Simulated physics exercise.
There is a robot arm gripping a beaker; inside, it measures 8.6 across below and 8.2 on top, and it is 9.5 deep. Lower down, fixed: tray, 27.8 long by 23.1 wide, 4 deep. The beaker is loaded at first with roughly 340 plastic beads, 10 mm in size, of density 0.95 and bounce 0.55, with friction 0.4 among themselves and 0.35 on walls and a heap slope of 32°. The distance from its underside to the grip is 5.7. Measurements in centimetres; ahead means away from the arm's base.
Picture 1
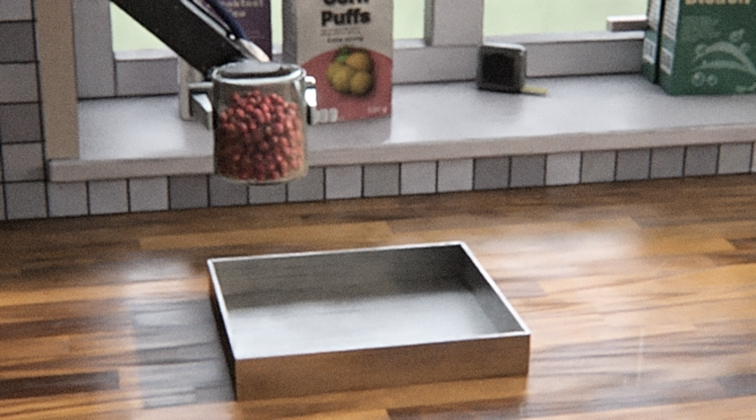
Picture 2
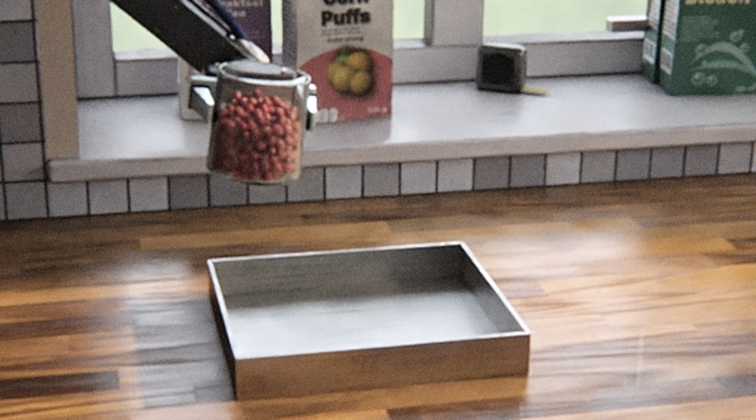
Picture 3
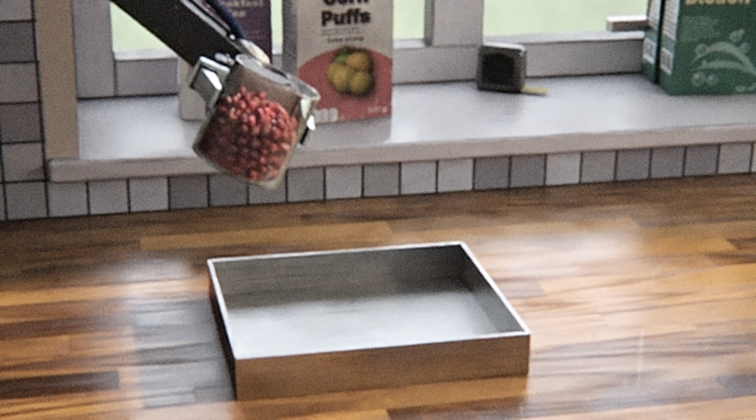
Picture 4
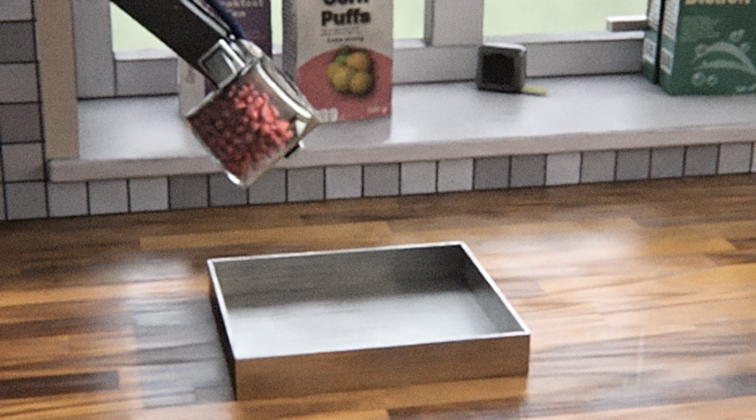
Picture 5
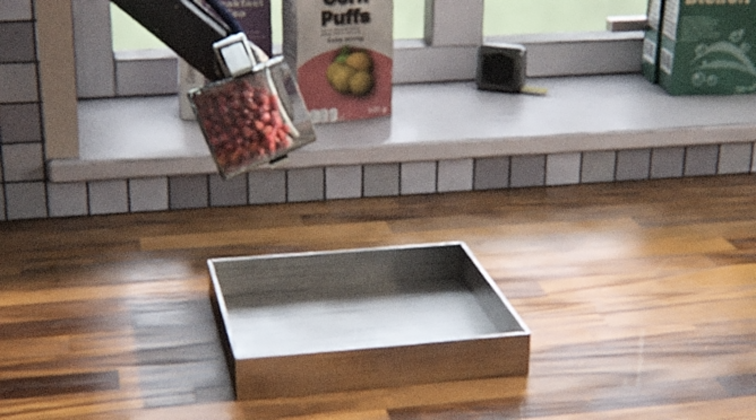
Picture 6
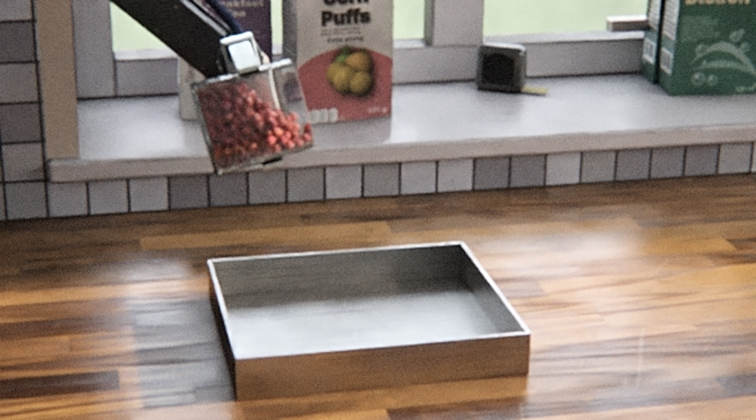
A robot arm tilts a clear beaker of red beads steeply forward above a metal tray.
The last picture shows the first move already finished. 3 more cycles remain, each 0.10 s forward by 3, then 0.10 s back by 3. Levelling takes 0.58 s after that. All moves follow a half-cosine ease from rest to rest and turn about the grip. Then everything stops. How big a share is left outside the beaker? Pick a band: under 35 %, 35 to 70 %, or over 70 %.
35 to 70 %.
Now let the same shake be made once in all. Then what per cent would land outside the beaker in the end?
It would then be around 25 per cent.
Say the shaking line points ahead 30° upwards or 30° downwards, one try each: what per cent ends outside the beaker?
Near 60 and 30 percent respectively.
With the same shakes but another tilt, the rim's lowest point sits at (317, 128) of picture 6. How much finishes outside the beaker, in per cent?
The share is around 20 %.
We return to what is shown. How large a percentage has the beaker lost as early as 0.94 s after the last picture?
My estimate is roughly 50 % gone.
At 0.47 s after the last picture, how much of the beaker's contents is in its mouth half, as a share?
Roughly 35 per cent.
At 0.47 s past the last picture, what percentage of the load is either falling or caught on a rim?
Around 17 per cent of the load.
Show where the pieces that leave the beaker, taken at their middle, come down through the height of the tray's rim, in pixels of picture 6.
Near (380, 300).
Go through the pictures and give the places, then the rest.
Beaker middle at (260, 124), level; upper third of the load around (261, 121), from x 220 to 300, top at y 100; 338 in the beaker, in the first picture.
Beaker middle at (259, 124), tilted 7° forward; upper third of the load around (255, 121), from x 215 to 295, top at y 100, in the second picture.
Beaker middle at (256, 123), tilted 27° forward; upper third of the load around (244, 120), from x 200 to 295, top at y 95, in the third picture.
Beaker middle at (253, 121), tilted 50° forward; upper third of the load around (234, 112), from x 195 to 285, top at y 90, in the fourth picture.
Beaker middle at (251, 118), tilted 70° forward; upper third of the load around (230, 104), from x 195 to 285, top at y 85, in the fifth picture.
Beaker middle at (250, 117), tilted 77° forward; upper third of the load around (226, 105), from x 200 to 305, top at y 85; 338 in the beaker, in the sixth picture.
Then, 0.47 s later, tilted 77° forward, highest piece 25 above the table; 206 in the beaker, 73 in the tray, 1 on the table or floor, 58 in flight or on a rim.
Then, 0.94 s later, tilted 27° forward, highest piece 25 above the table; 167 in the beaker, 167 in the tray, 4 on the table or floor.
Then, 1.38 s later, level, highest piece 23 above the table; 167 in the beaker, 167 in the tray, 4 on the table or floor.
Then, 2.43 s later, level, highest piece 23 above the table; 167 in the beaker, 167 in the tray, 4 on the table or floor.
At rest, 167 in the beaker, 167 in the tray, 4 on the table or floor. That is 51 % outside the beaker.
